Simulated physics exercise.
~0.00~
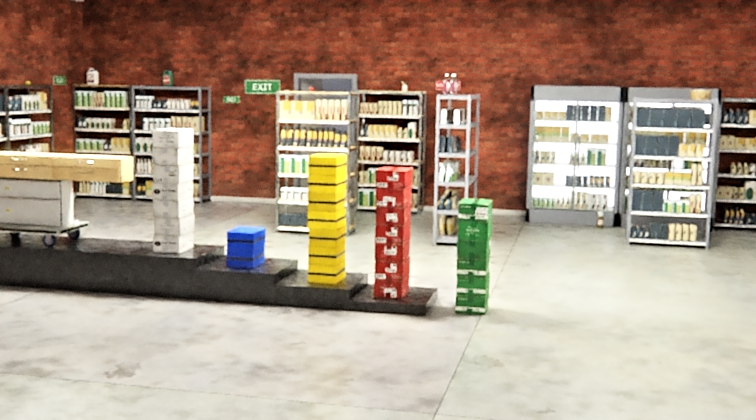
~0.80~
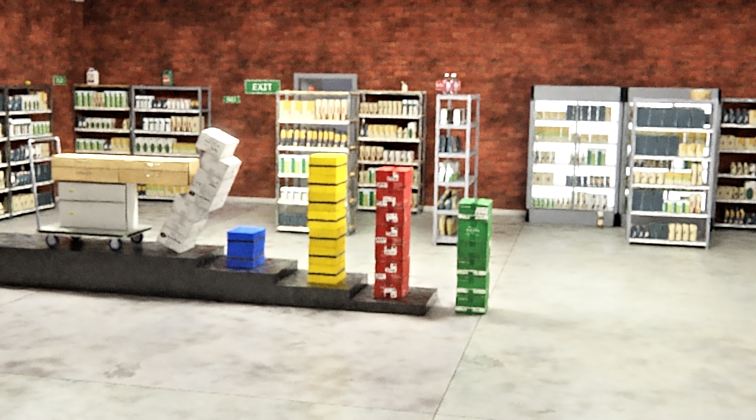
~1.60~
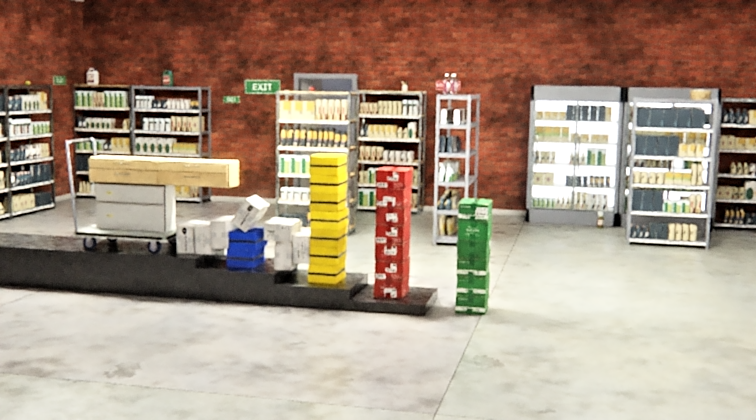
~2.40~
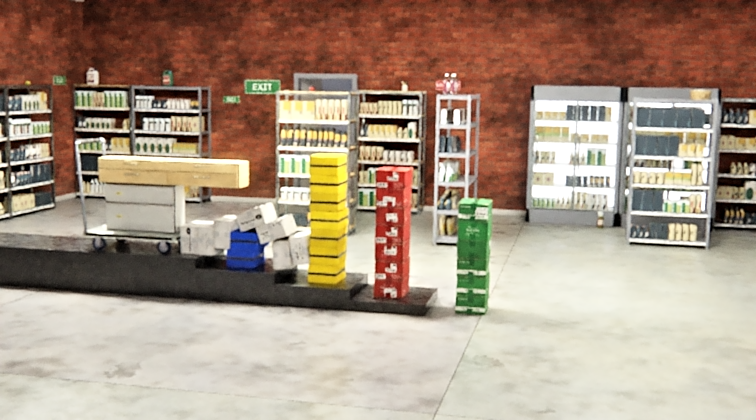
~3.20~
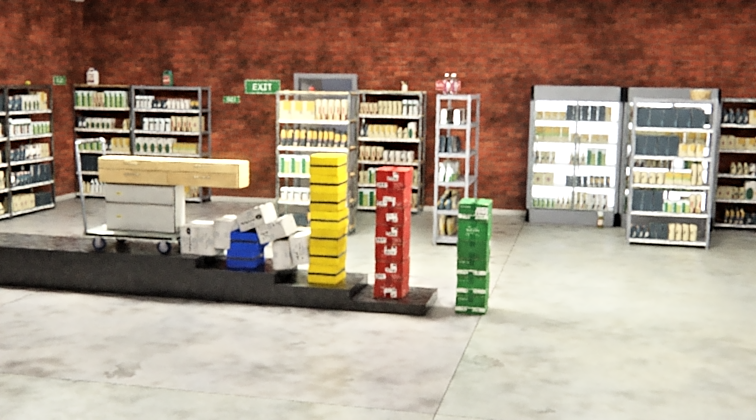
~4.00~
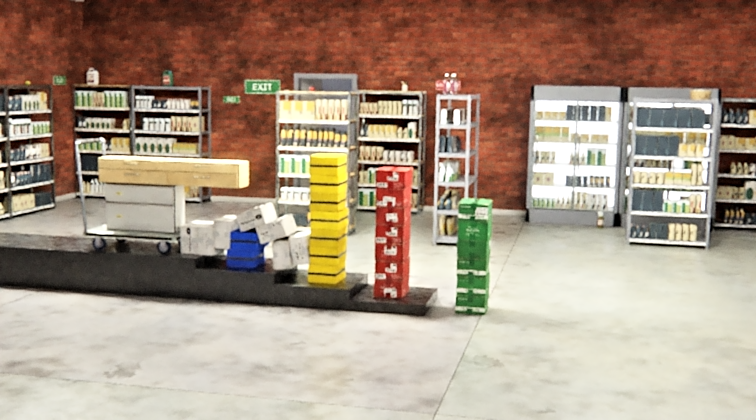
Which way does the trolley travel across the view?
The trolley moves to the right, toward the white stack.
